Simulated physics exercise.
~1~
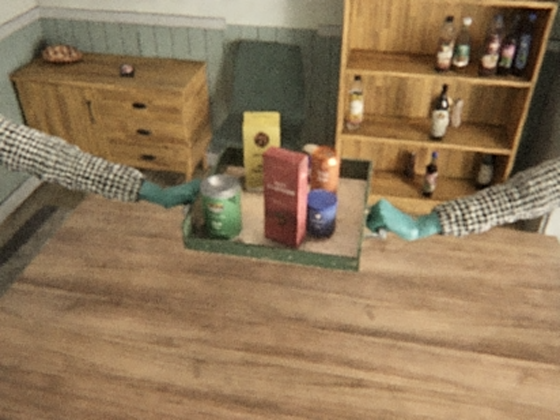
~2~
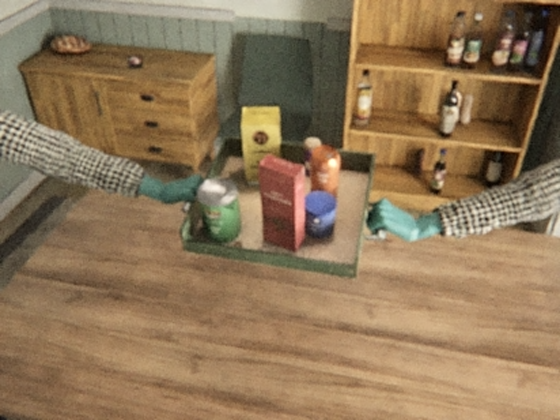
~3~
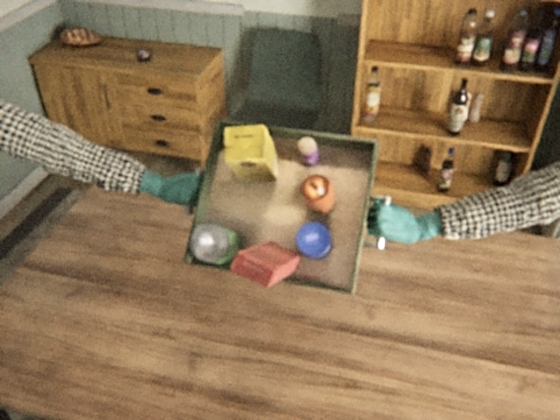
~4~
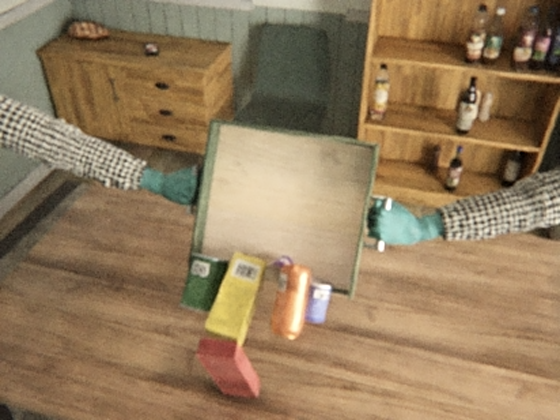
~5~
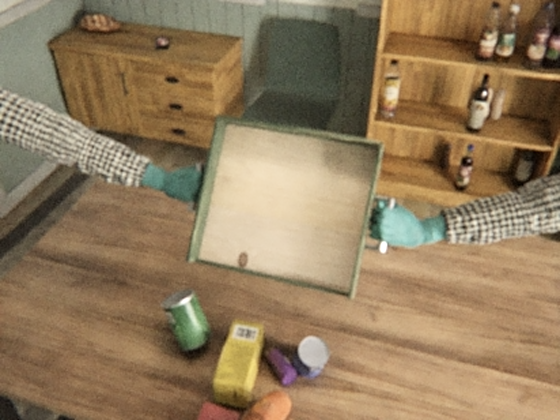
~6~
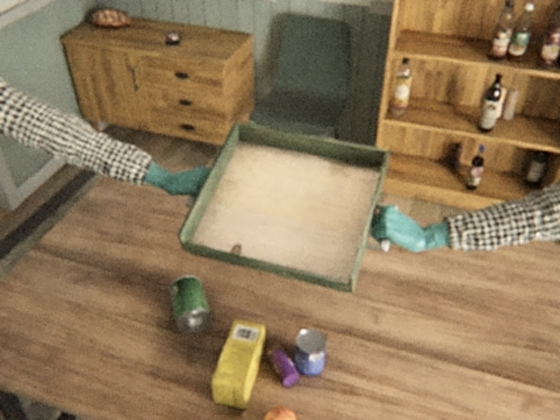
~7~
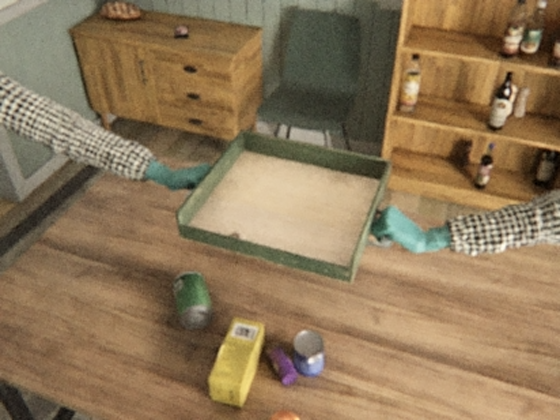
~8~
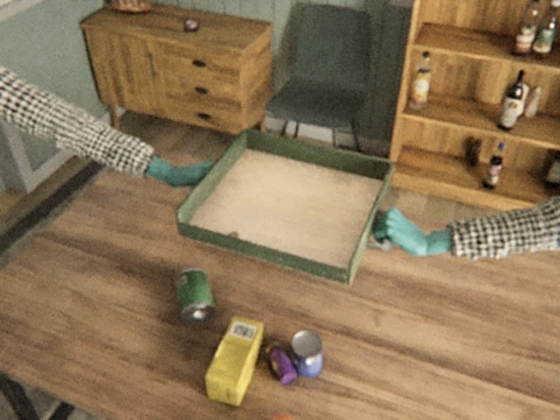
Above a wooden table, two gloved hands tip a tray, spill everything out, and level it.
